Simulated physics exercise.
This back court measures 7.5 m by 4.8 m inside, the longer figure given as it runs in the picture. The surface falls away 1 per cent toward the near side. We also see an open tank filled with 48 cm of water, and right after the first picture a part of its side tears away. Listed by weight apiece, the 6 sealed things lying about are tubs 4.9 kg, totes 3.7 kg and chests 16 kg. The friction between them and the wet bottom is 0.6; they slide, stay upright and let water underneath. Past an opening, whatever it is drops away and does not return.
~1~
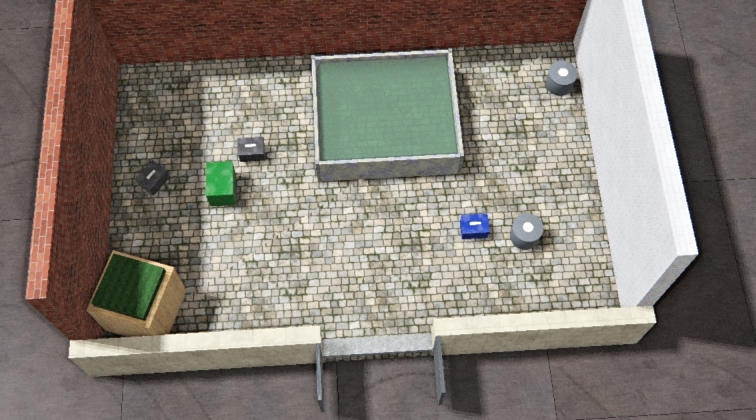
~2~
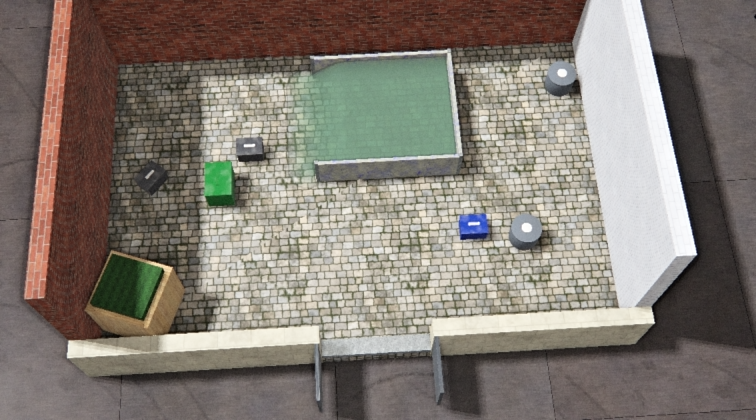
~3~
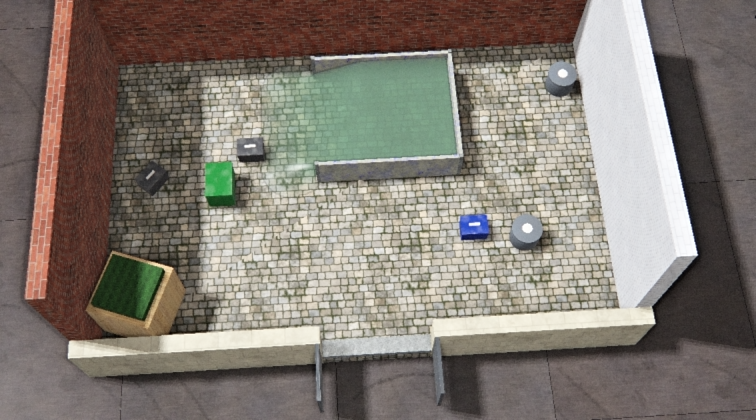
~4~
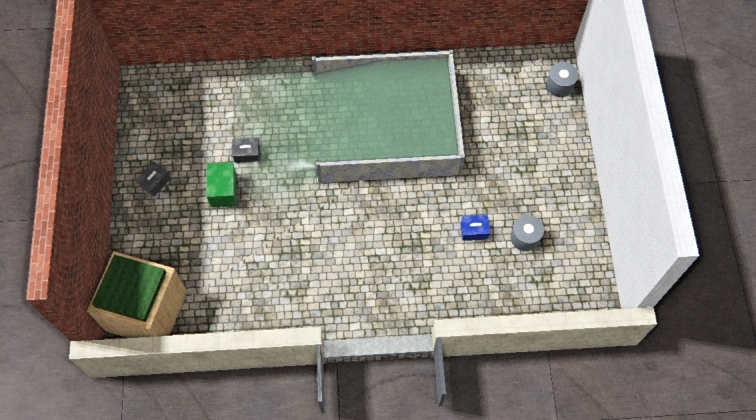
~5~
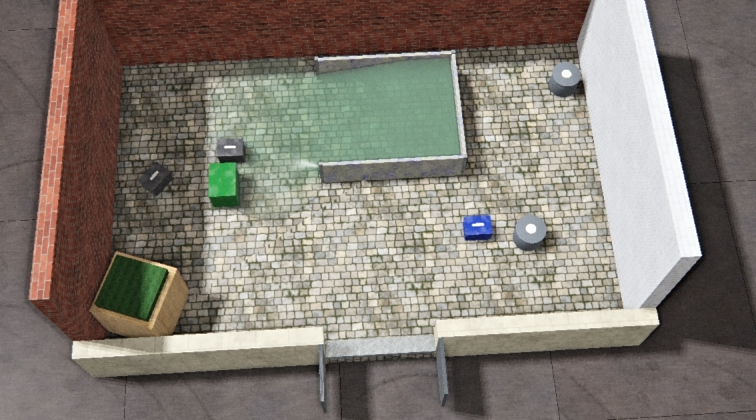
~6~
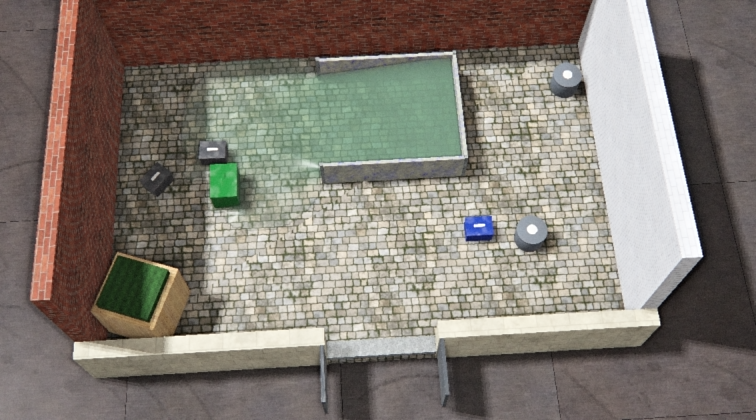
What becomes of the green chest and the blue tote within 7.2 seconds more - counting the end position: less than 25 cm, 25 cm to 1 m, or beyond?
In short: Green chest carried a long way, blue tote moved a little.
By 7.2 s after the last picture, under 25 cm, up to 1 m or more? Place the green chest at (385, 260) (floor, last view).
From that spot, it remains nearly still.
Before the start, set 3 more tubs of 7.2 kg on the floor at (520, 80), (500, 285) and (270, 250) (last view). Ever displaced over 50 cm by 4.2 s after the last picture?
One by one: Below the mark, below the mark, beyond the mark.
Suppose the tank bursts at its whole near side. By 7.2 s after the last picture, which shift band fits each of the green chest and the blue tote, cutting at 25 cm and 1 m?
Green chest: Essentially stationary; blue tote: Displaced far.
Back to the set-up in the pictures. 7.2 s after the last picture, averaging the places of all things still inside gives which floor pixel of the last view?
Around (428, 224).
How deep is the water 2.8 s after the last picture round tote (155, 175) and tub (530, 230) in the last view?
Some 24 cm at the first, some 0 cm at the second.
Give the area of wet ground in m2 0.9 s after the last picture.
Flooded: Near 15 m2.
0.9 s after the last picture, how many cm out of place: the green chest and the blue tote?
80 and 0 cm or so by then.
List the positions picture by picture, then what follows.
The green chest at (219, 178) rests on the ground; the blue tote at (475, 223) rests on the ground; 3.8 m2 under water; 0 of 6 have shifted, in the first picture.
The green chest at (218, 178) rests on the ground; the blue tote at (474, 224), on the bottom; 4.7 m2 under water; 0 of 6 have shifted, in the second picture.
The green chest at (219, 179) rests on the ground; the blue tote at (475, 224) rests on the ground; 5.6 m2 under water; 0 of 6 have shifted, in the third picture.
The green chest at (220, 179) rests on the ground; the blue tote at (476, 225) rests on the ground; water covers 6.7 m2; 1 of 6 have shifted, in the fourth picture.
The green chest at (222, 179) rests on the ground; the blue tote at (478, 225), on the bottom; water covers 8.0 m2; 1 of 6 have shifted, in the fifth picture.
The green chest at (223, 180), on the bottom; the blue tote at (479, 226), on the bottom; 9.2 m2 under water; 1 of 6 have shifted, in the sixth picture.
Then, 0.9 s after the last picture the green chest is near (168, 201), 0.9 m from its start, aground; the blue tote is near (479, 226), 0.0 m from its start, aground; 0 of 6 are out; 1 afloat.
Then, 2.8 s after the last picture the green chest is near (137, 244), 1.6 m from its start, afloat; the blue tote is near (479, 226), 0.0 m from its start, aground; 0 of 6 are out; 3 afloat.
Then, 4.8 s after the last picture the green chest is near (286, 312), 2.3 m from its start, afloat; the blue tote is near (479, 226), 0.0 m from its start, aground; 0 of 6 are out; 3 afloat.
Then, 7.2 s after the last picture the green chest is near (422, 332), 3.7 m from its start, aground; the blue tote is near (510, 205), 0.6 m from its start, aground; 0 of 6 are out; 2 afloat.
